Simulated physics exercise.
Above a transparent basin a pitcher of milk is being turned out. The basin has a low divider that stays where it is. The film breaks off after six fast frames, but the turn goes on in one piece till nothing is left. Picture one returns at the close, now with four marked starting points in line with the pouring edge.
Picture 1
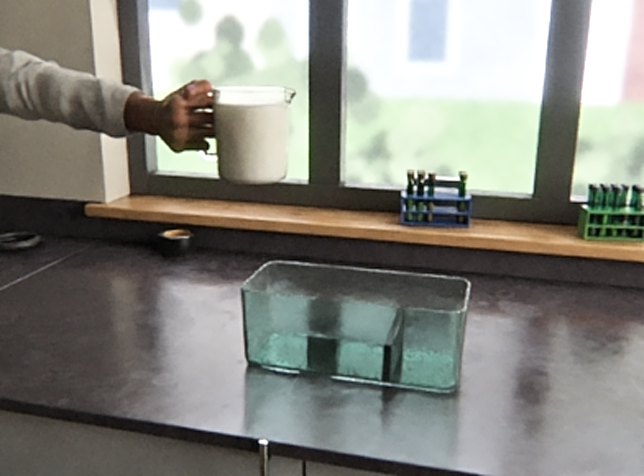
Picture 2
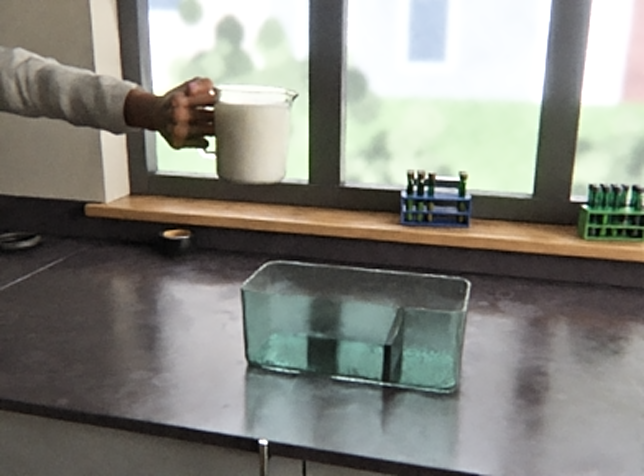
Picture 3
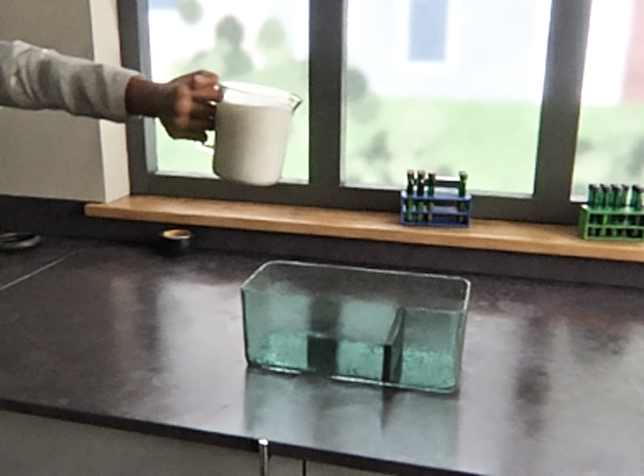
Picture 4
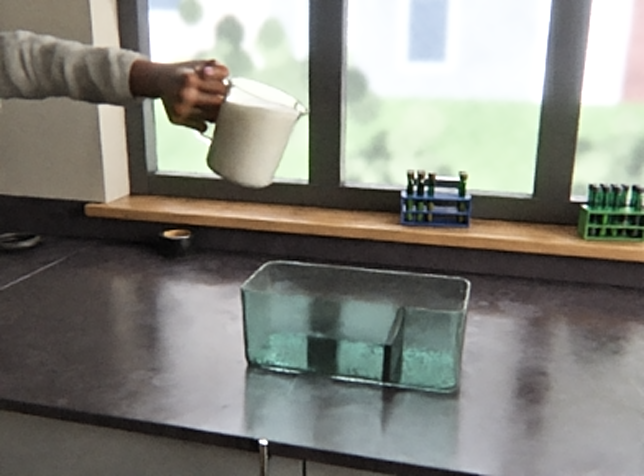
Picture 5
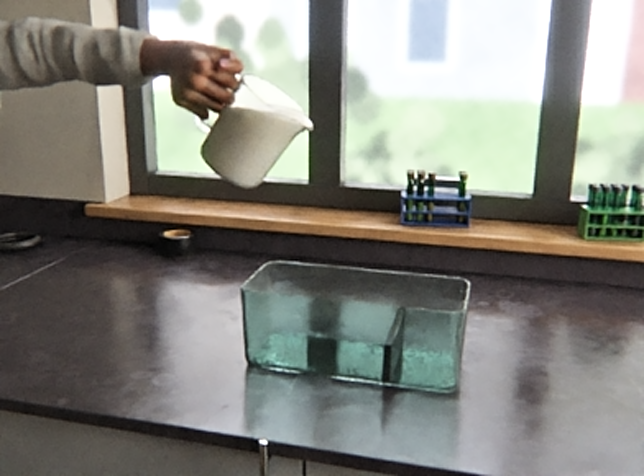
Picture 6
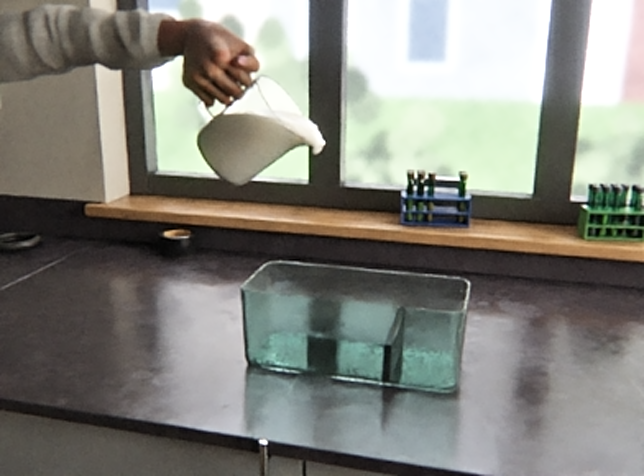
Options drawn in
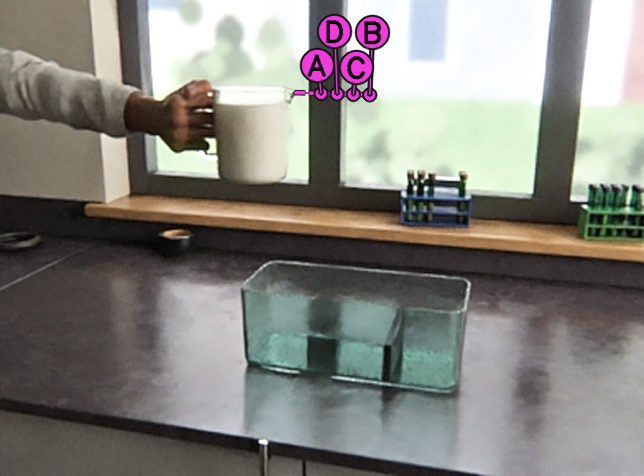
At first, a hand at the left holds a clear pitcher of milk upright above a transparent, greenish basin on a dark counter by a window. The hand rises a little and tilts the pitcher steadily to the right, until milk just passes over its lip.
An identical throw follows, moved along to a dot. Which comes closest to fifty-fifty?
D beats the others.
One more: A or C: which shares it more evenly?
Here it is spot C.
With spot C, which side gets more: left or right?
The right one.
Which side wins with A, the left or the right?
More ends on the left.
In magenta, A at (321, 93); B at (369, 94); C at (353, 94); D at (337, 93).
Choosing A, about 81 % ends left of the wall and 9 % right of it; 10 % is lost outside.
Choosing B, about 27 % ends left of the wall and 69 % right of it; 5 % is lost outside.
Choosing C, about 21 % ends left of the wall and 72 % right of it; 7 % is lost outside.
Choosing D, about 54 % ends left of the wall and 42 % right of it; 4 % is lost outside.
